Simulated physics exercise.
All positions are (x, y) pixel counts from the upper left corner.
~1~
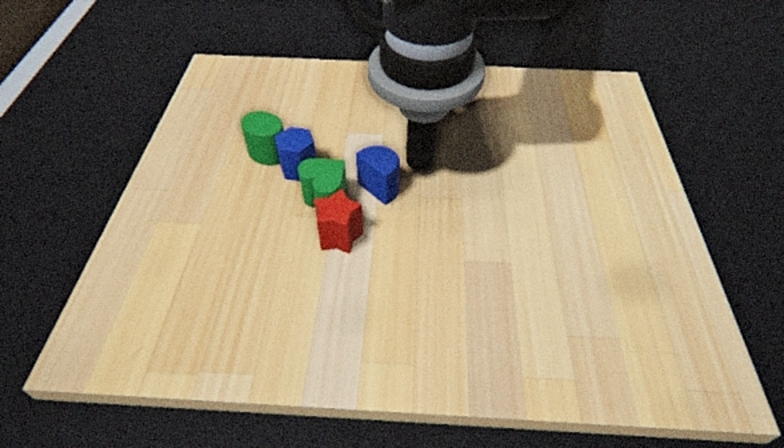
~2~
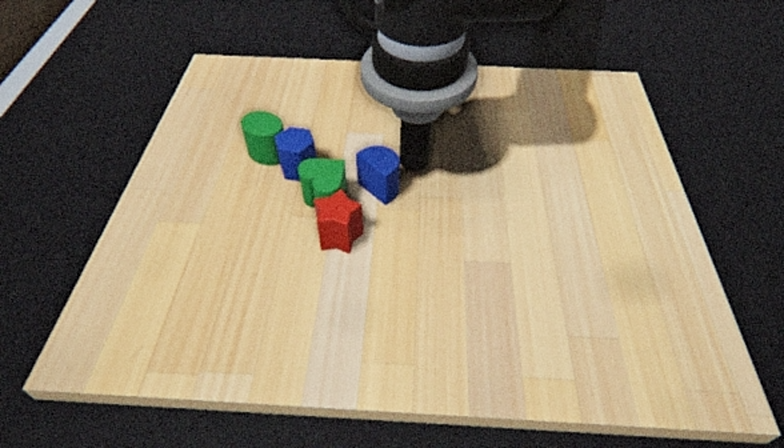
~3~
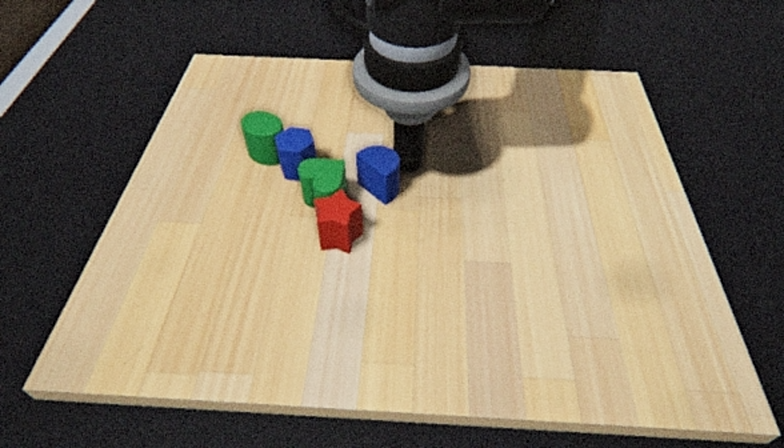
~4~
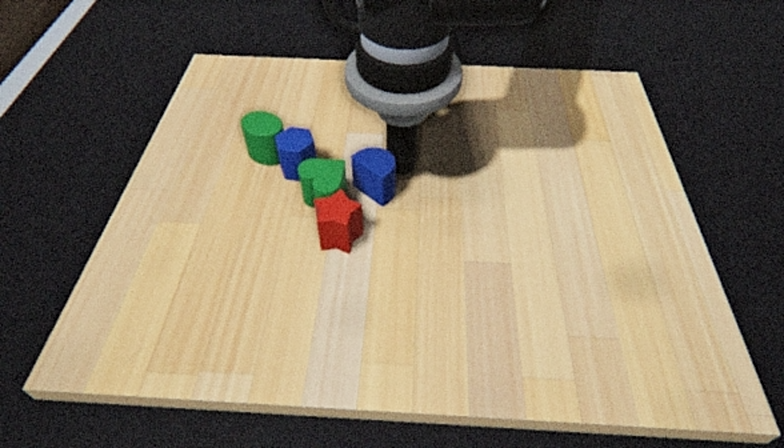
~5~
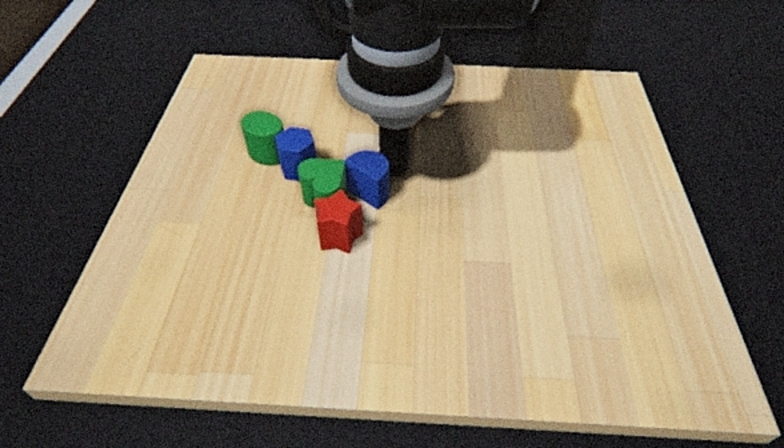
On a light wooden board, a robot arm moves slightly left and nudges a blue D-shaped block toward a green heart.
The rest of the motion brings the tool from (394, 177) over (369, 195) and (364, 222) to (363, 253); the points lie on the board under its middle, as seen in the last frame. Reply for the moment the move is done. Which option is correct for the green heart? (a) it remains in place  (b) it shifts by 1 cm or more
Choice b: It shifts by 1 cm or more.
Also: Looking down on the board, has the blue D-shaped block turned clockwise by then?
Yes
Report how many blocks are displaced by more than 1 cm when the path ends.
It's going to be three or more.
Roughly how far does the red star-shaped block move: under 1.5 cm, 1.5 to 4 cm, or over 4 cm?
Net shift: 1.5 to 4 cm.
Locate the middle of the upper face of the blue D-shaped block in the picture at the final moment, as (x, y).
I'd expect the centre of its top face to be at (327, 181).
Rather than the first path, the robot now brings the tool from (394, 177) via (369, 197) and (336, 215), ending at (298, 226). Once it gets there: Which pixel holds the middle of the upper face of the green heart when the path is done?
The middle of its upper face should be somewhere near (235, 177).
On the path given first. One third of the way, tool at (368, 186); green heart at (301, 177), turned 10° anticlockwise; blue D-shaped block at (335, 175), turned 45° clockwise.
Two thirds of the way, tool at (363, 213); green heart at (293, 178); red star-shaped block at (336, 210); blue D-shaped block at (327, 181), turned 55° clockwise.
At the end, tool at (363, 244); blue hexagonal block in place; green heart at (293, 178); red star-shaped block at (326, 223), turned 45° clockwise; blue D-shaped block at (327, 181), turned 55° clockwise.
